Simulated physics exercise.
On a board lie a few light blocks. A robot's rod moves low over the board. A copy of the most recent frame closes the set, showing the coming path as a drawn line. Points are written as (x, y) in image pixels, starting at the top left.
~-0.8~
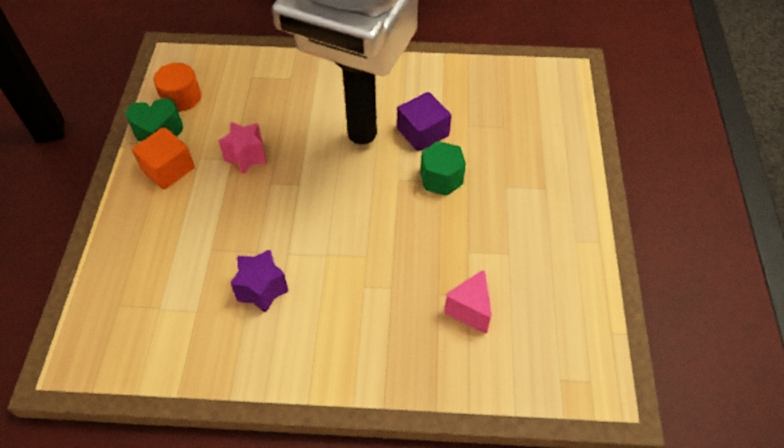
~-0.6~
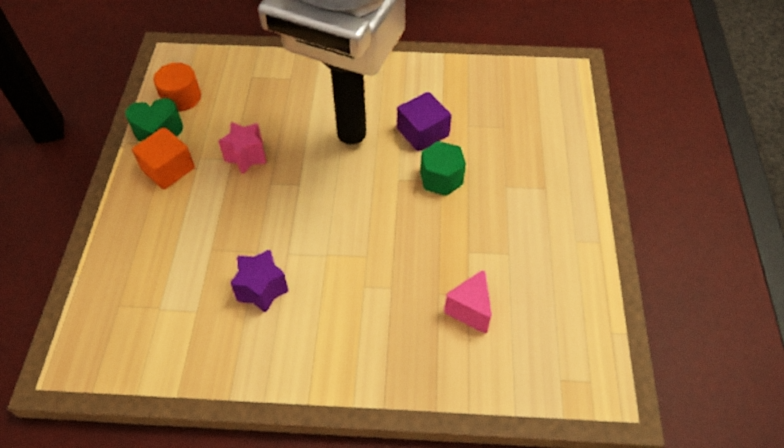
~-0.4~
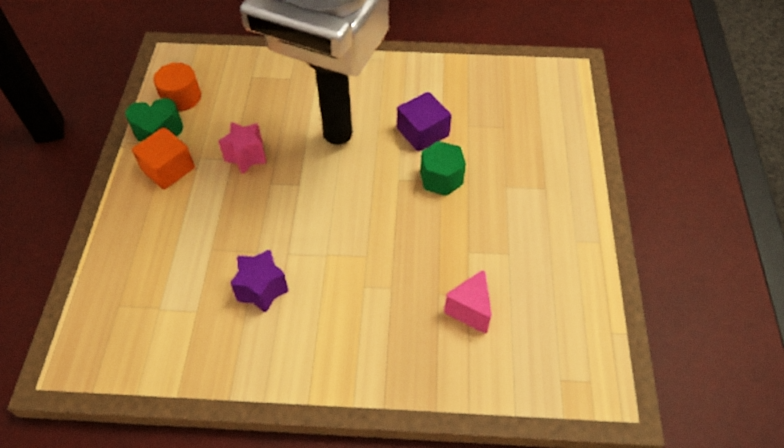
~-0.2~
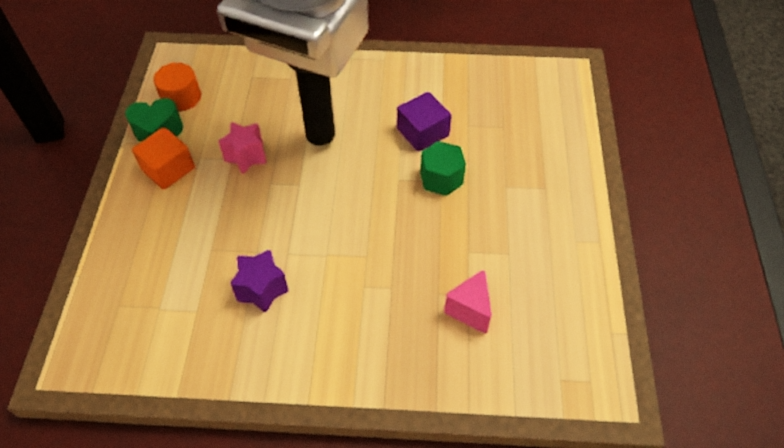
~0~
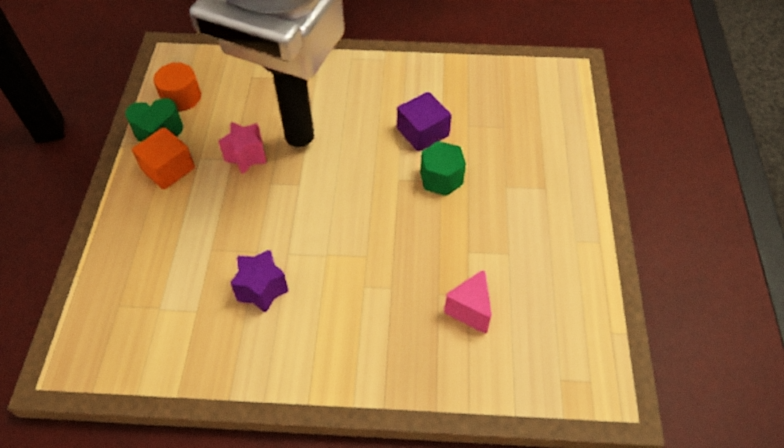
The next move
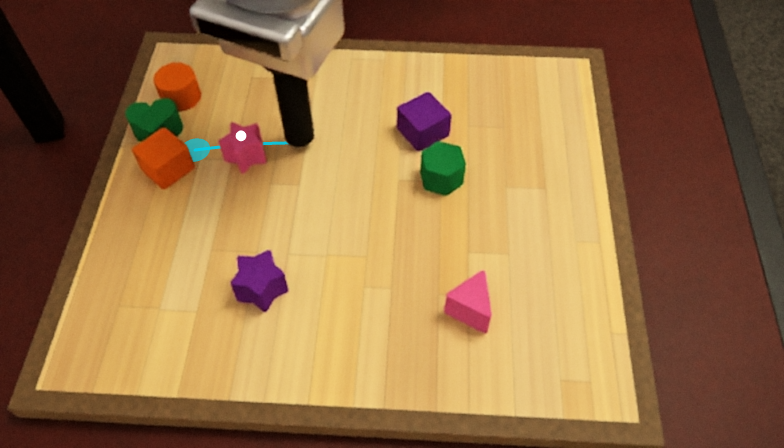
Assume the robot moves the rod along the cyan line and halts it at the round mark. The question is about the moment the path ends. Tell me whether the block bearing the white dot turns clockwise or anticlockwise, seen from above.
The answer is counter-clockwise.
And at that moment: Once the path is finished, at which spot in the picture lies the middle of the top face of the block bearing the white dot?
When the path ends, it will be at (198, 152).
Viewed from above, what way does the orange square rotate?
Spins clockwise.
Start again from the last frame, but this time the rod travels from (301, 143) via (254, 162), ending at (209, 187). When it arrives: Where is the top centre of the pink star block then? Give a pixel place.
The spot you're after is about (182, 150) in the image.
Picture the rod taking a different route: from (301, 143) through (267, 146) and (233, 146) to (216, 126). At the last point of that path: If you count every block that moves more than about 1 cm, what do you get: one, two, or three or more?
One moves.
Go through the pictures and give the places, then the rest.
The first frame shows lower end of the rod (362, 133), tops of blocks, green heart-shaped block (151, 113), orange square (159, 148), pink star block (241, 136).
The second frame shows rod (352, 133), blocks as before.
The third frame shows rod (338, 134), blocks as before.
The fourth frame shows rod (321, 134), blocks as before.
The fifth frame shows rod (300, 136), green heart-shaped block (151, 113), orange square (159, 148), pink star block (241, 136).
The drawn path runs from (301, 143) through (266, 144) and (230, 146) to (195, 150); the dot is on the pink star block.
What follows on the original path. One third of the way, rod (264, 137); pink star block (234, 137), turned 20° anticlockwise.
Two thirds of the way, rod (228, 139); pink star block (208, 147), turned 55° anticlockwise.
At the end, rod (192, 143); green heart-shaped block not moved; orange square (153, 152), turned 25° clockwise; pink star block (198, 152), turned 95° anticlockwise.
